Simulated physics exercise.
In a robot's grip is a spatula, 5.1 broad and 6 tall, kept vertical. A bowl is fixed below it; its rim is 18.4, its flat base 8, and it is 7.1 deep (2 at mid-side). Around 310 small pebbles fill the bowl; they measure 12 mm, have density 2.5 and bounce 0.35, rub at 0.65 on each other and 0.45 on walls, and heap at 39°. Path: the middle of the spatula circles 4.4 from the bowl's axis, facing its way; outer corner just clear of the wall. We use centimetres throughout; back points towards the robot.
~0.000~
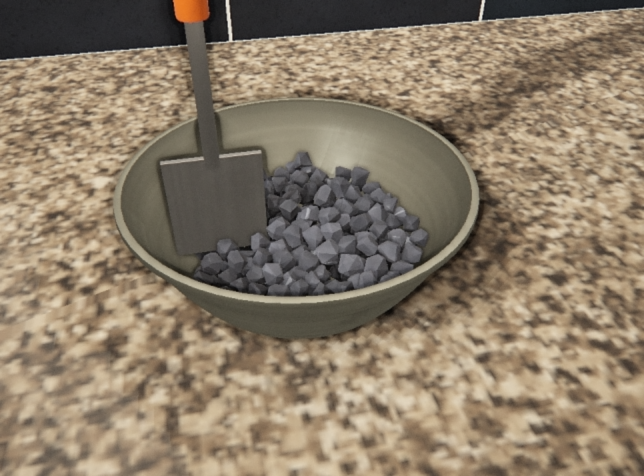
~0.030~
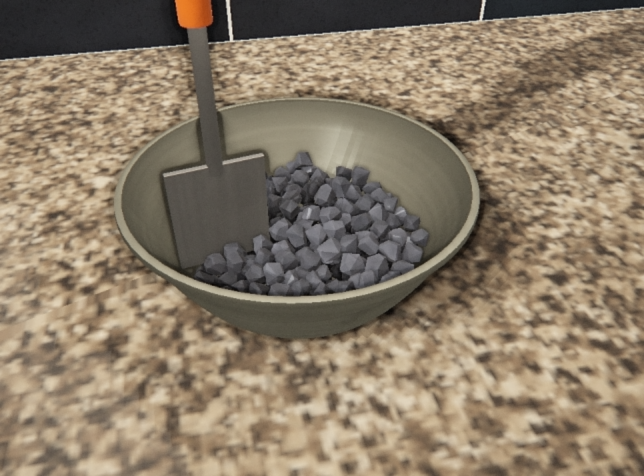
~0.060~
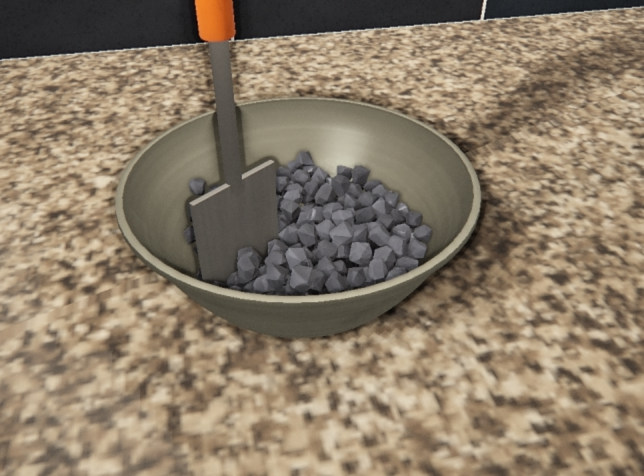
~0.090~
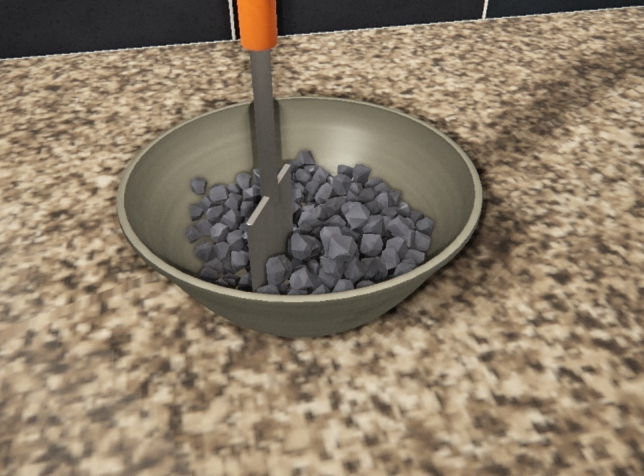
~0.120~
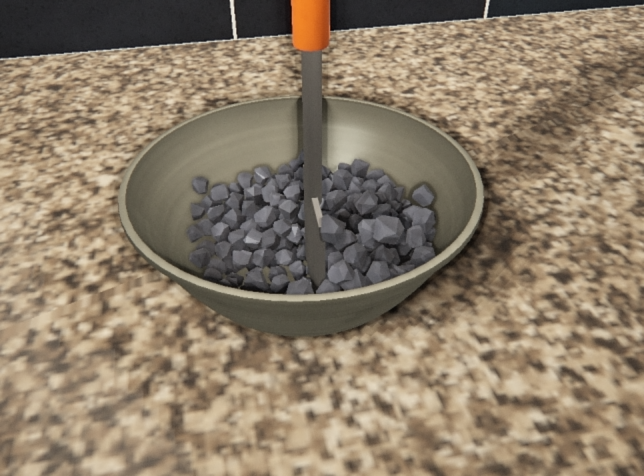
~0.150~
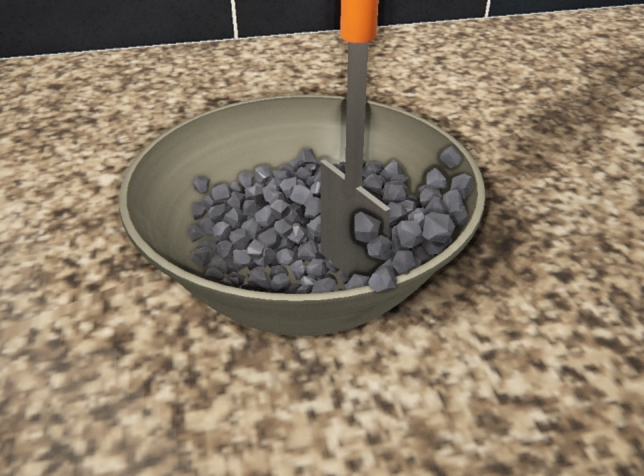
We see a grey spatula with an orange handle standing upright in a bowl of small dark pebbles on a speckled countertop; it sweeps from left to right through the pebbles, turning as it goes and pushing some up the right side.
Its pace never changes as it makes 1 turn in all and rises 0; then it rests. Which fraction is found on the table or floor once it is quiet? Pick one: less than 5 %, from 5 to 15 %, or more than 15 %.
More than 15 %.
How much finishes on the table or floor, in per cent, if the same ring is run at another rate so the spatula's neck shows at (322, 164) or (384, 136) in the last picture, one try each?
First try: About 25 %; second try: About 40 %.
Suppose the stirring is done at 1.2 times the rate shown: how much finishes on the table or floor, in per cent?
I'd put it near 35 %.
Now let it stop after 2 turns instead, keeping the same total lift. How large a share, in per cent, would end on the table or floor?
Estimate: About 45 percent.
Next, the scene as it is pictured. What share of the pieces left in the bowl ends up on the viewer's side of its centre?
70 %.
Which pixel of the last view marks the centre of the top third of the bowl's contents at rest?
Near (266, 278).
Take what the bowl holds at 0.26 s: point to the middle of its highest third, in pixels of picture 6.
I'd put its middle near (346, 142).
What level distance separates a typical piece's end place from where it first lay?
Around 8 centimetres.
After 0.26 s, 204° round, highest piece 10 above the table; 288 in the bowl, 1 on the table or floor, 19 in flight or on the tool.
After 0.36 s, 297° round, highest piece 11 above the table; 261 in the bowl, 21 on the table or floor, 26 in flight or on the tool.
After 0.62 s, 0° round, highest piece 8 above the table; 231 in the bowl, 74 on the table or floor, 3 in flight or on the tool.
After 1.32 s, 0° round, highest piece 8 above the table; 231 in the bowl, 77 on the table or floor.
At rest, 231 in the bowl, 77 on the table or floor. That is 25 % on the table or floor.
